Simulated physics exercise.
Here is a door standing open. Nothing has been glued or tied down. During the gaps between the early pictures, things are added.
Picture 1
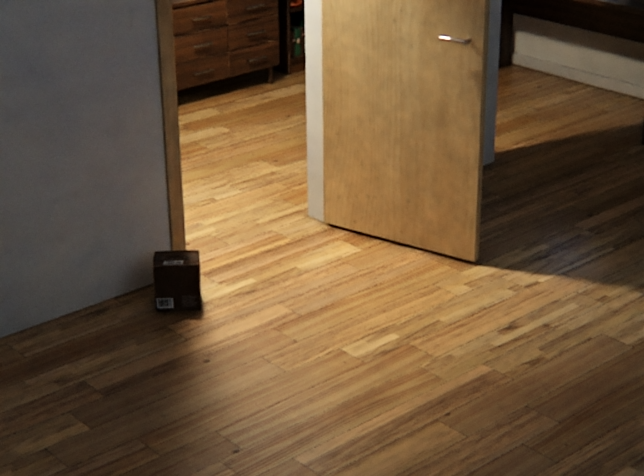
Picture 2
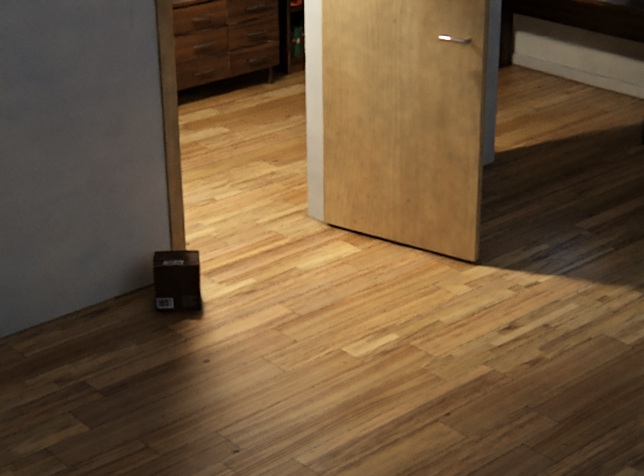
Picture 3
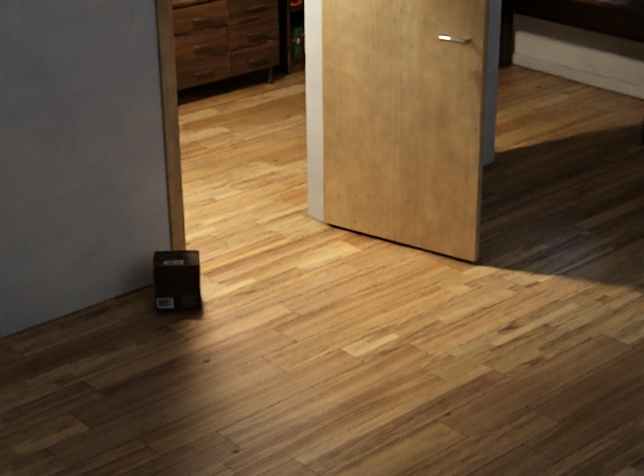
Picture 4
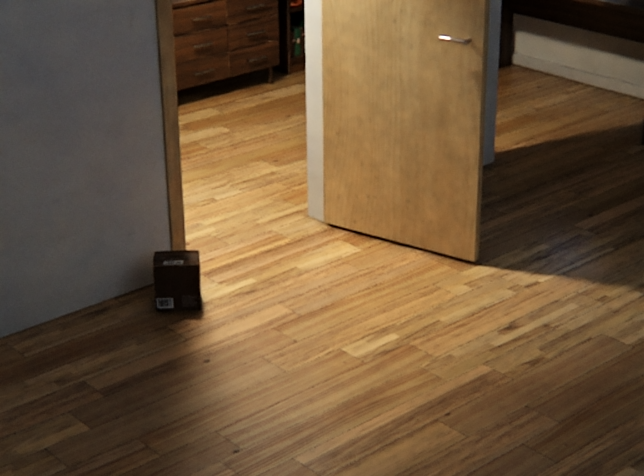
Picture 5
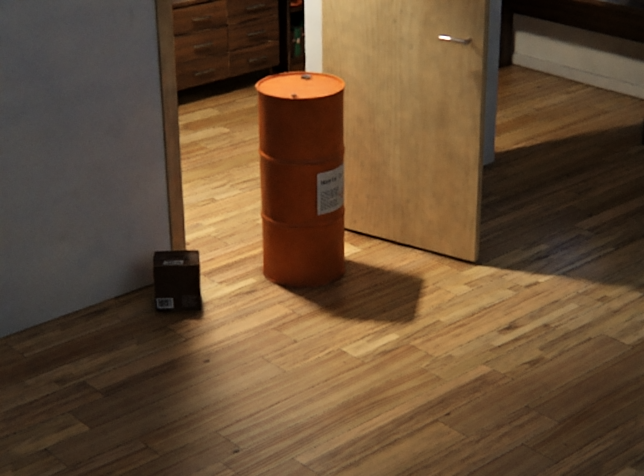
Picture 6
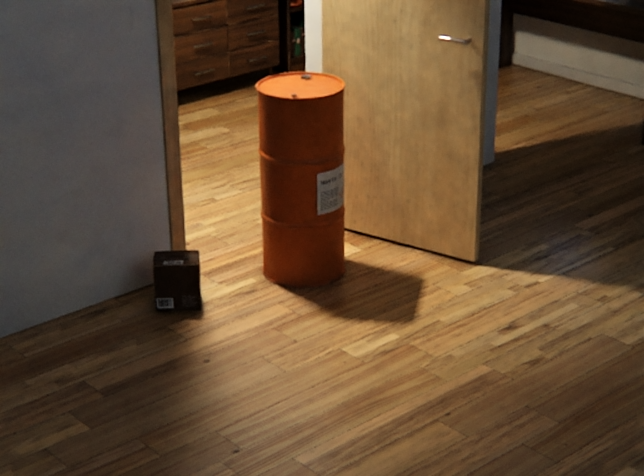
In a dim room with a wood-plank floor, a door stands wide open beside a small dark box at the end of the wall on the left. Nothing moves at first; then an orange drum appears upright in the doorway, casting a shadow, while the door and box stay still.
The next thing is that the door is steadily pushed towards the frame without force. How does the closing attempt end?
Looks like the door gets held up short of the frame.
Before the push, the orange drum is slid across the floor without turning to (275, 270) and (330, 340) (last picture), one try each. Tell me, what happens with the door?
It gets caught first and ends up closed second.
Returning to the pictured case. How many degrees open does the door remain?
Angle: About 60°.
Then, 0.50 s on from there, door 91° open.
Then, 0.90 s on from there, door 69° open.
In the end, door 60° open; both unmoved. At the end, from the last picture's camera, orange drum near (302, 180).
